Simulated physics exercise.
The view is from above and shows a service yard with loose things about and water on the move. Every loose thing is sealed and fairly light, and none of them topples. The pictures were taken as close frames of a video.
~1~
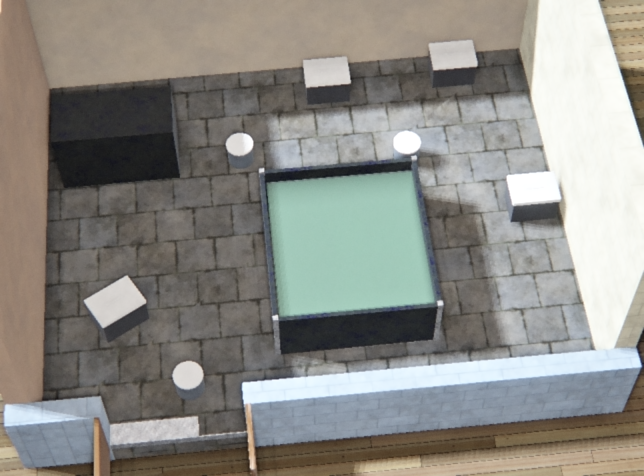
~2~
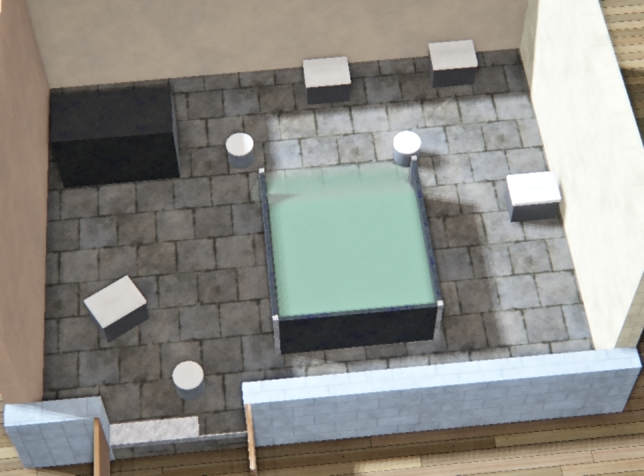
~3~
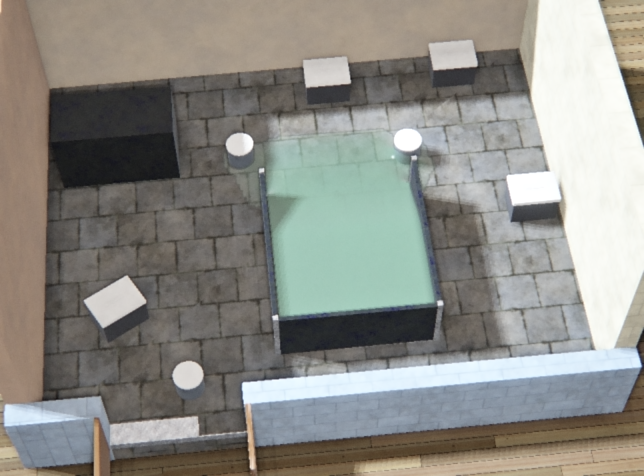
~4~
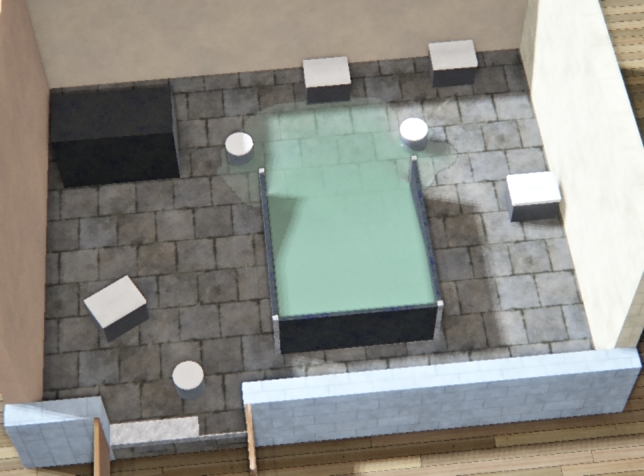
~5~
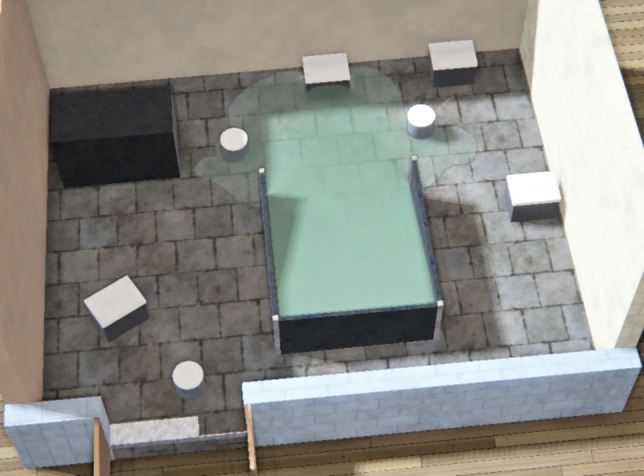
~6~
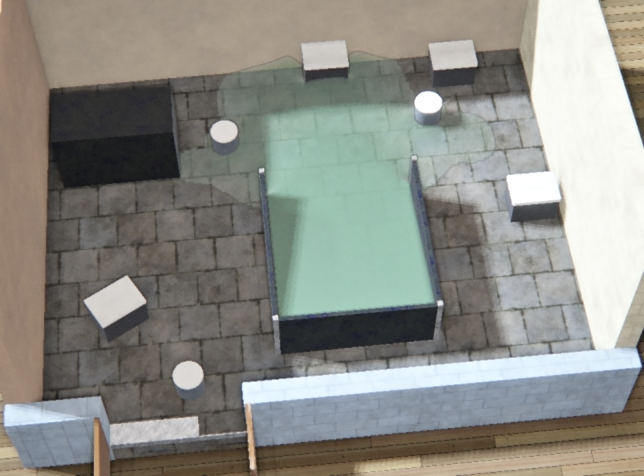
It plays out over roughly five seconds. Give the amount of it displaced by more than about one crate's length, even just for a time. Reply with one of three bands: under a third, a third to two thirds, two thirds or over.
A third to two thirds.
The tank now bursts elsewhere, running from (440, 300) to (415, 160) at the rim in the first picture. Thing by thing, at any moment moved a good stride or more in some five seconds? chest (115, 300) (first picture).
Answer: Short of that.
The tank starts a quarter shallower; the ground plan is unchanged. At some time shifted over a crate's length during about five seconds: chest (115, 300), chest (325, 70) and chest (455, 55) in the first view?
In the order asked: Below that distance, below that distance and over that distance.
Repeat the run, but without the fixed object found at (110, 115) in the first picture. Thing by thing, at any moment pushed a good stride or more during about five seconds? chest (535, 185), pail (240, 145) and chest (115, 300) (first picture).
Each in the order asked: Got moved a good way; got moved a good way; got moved a good way.
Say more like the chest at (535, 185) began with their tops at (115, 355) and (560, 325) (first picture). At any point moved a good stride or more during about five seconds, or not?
Item by item: Remains in place; remains in place.
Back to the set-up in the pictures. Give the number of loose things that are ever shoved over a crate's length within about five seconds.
You get 4.
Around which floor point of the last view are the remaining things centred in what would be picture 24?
Somewhere near (308, 232) in the last view.
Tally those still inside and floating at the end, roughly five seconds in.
My count is 4.
A moment on, 2 of 7 are well off their spots; 1 afloat.
Next, 3 of 7 are well off their spots; 3 afloat.
Later, 4 of 7 are well off their spots; 2 afloat.
In the end, 4 of 7 are well off their spots, and 4 have been at some point; 4 afloat.
